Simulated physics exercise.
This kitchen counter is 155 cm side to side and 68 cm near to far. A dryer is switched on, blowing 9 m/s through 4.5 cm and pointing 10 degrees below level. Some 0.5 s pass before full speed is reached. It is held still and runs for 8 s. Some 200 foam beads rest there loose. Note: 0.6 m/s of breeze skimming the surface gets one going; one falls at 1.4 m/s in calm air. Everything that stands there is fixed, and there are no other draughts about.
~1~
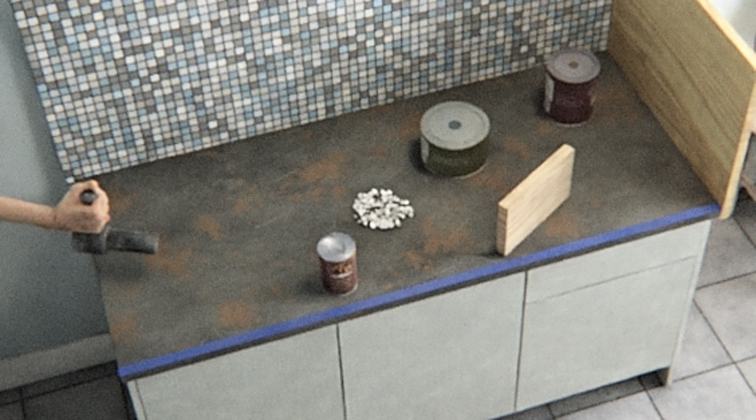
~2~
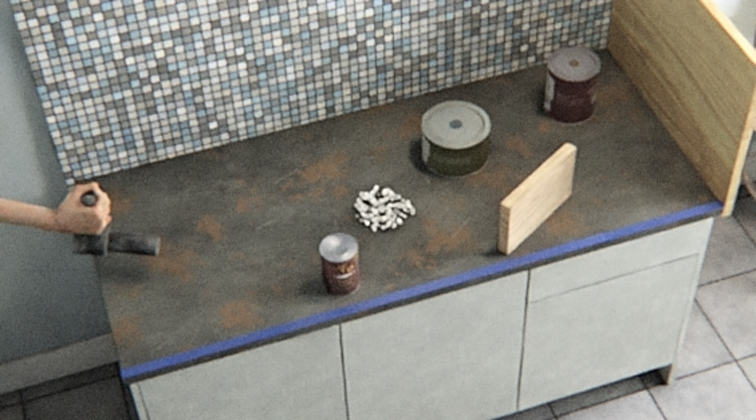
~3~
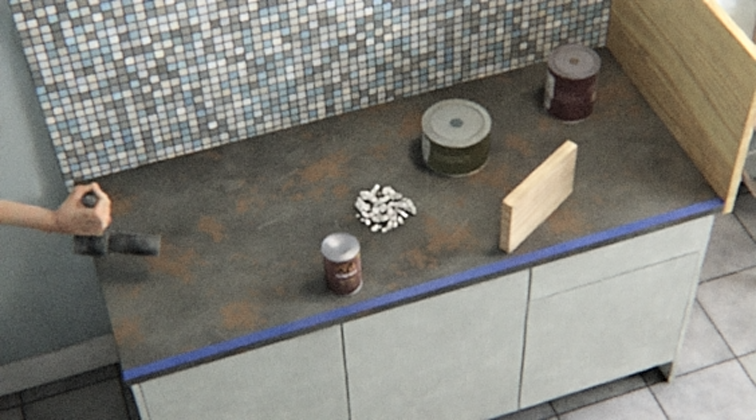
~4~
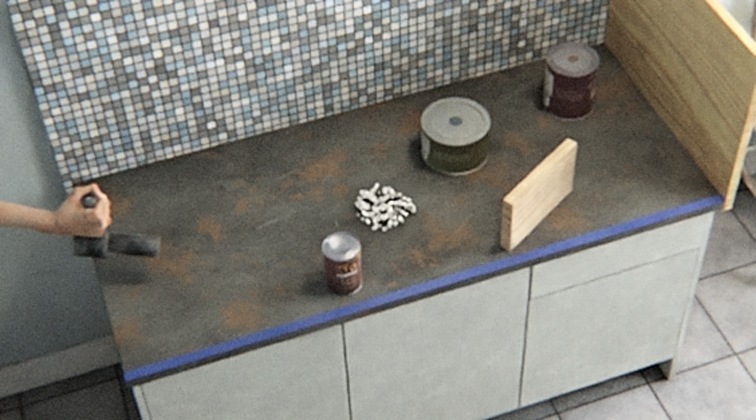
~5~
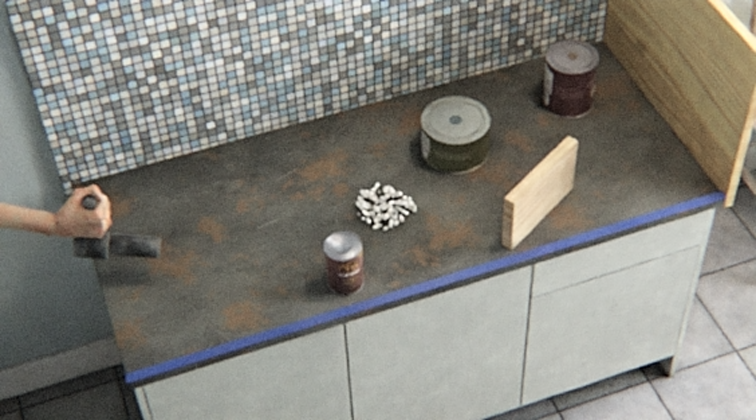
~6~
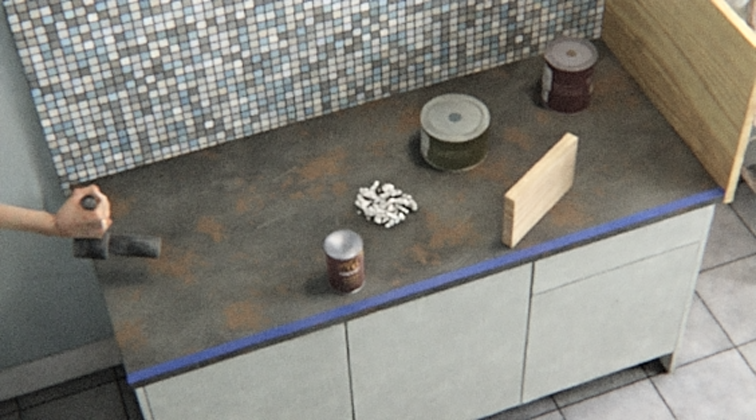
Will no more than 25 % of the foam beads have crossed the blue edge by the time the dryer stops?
That edge takes no more than a quarter.
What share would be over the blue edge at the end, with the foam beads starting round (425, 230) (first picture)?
In that setup it'd be around 30 in a hundred.
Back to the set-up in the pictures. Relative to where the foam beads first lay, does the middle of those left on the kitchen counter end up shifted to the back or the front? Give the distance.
It has moved to the far side by around 35 cm.
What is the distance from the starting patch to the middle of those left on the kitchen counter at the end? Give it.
40 cm.
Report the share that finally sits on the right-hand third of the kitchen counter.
Something close to 40 % ends up there.
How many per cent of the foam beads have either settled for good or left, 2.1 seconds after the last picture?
It comes out at some 10 %.
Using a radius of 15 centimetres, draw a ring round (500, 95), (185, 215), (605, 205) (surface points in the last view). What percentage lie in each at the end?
Roughly 2 %, 0 % and 0 %, in that order.
Then, 1.2 s after the last picture, 0 % are over the blue edge; the middle of those still in play is near (588, 110); 2 % have settled or left.
Then, 2.1 s after the last picture, 0 % are over the blue edge; the middle of those still in play is near (572, 56); 12 % have settled or left.
Then, 4.0 s after the last picture, 2 % are over the blue edge; the middle of those still in play is near (403, 96); 19 % have settled or left.
Then, 7.6 s after the last picture, at the end, 2 % are over the blue edge; the middle of those still in play is near (383, 101).
